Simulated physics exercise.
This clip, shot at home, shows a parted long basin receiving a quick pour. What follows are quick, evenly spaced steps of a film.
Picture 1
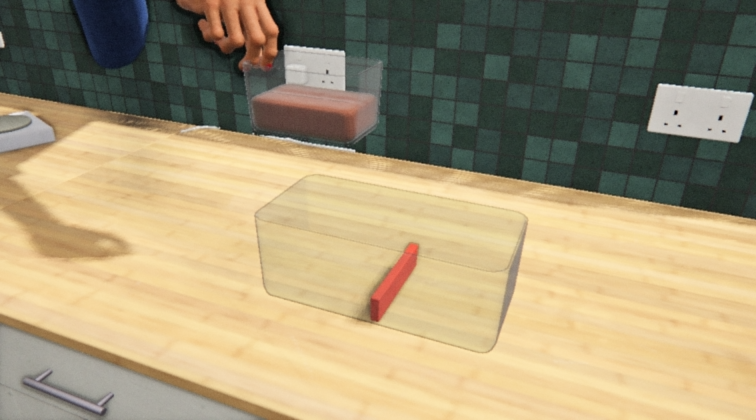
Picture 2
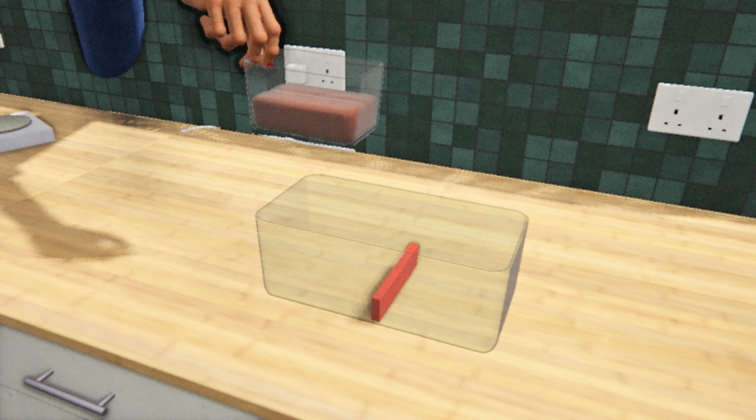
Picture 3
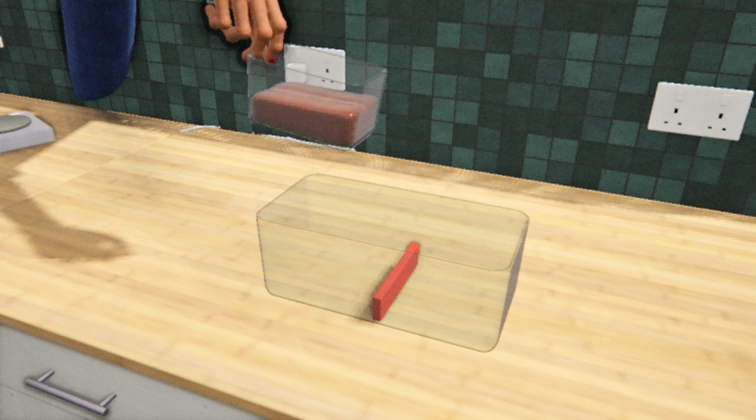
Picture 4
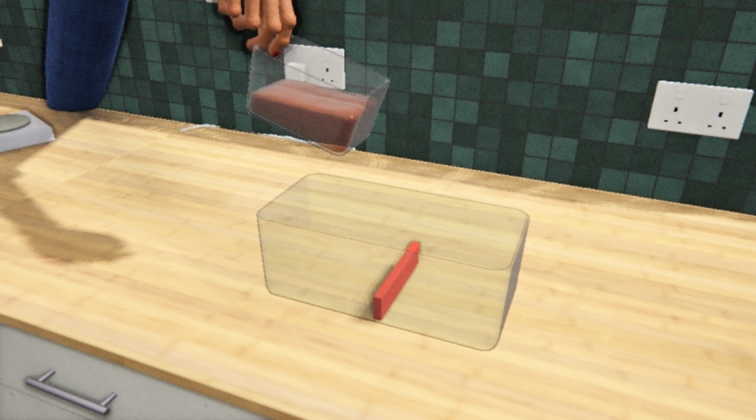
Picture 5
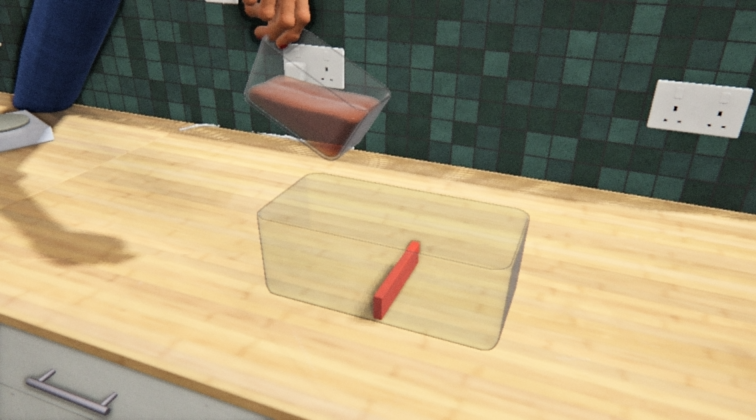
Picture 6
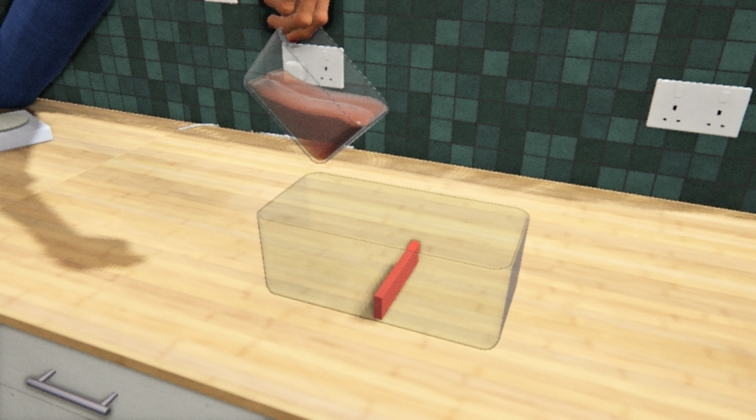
A small clear container of reddish-brown liquid, held by a hand above a kitchen counter, started level and then tilted steadily down to the right, behind a long clear basin with a red divider.
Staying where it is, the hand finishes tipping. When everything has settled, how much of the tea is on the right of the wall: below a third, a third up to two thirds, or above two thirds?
The part right of the wall will probably range from one third to two thirds.
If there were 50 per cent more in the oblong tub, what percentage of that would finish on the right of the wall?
Estimate: Close to 55 per cent.
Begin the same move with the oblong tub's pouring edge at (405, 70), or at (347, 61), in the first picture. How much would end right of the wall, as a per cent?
Near 70 % and 15 %.
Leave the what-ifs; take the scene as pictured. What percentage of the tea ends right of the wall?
Around 45 percent.
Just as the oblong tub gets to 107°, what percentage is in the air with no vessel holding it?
About 30 per cent.
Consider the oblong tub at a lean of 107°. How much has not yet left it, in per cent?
It works out to close to 20 percent.
A moment on, the oblong tub is tipped right over and 19 per cent is still to pour, 17 is left of the wall and 37 right of it.
Next, the oblong tub is tipped right over and 2 per cent is still to pour, 46 is left of the wall and 46 right of it.
Then the oblong tub is tipped right over and 0 per cent is still to pour, 52 is left of the wall and 46 right of it.
Later the oblong tub is tipped right over and 0 per cent is still to pour, 52 is left of the wall and 46 right of it.
At rest 52 per cent lies left of the wall, 46 right of it and 2 outside.
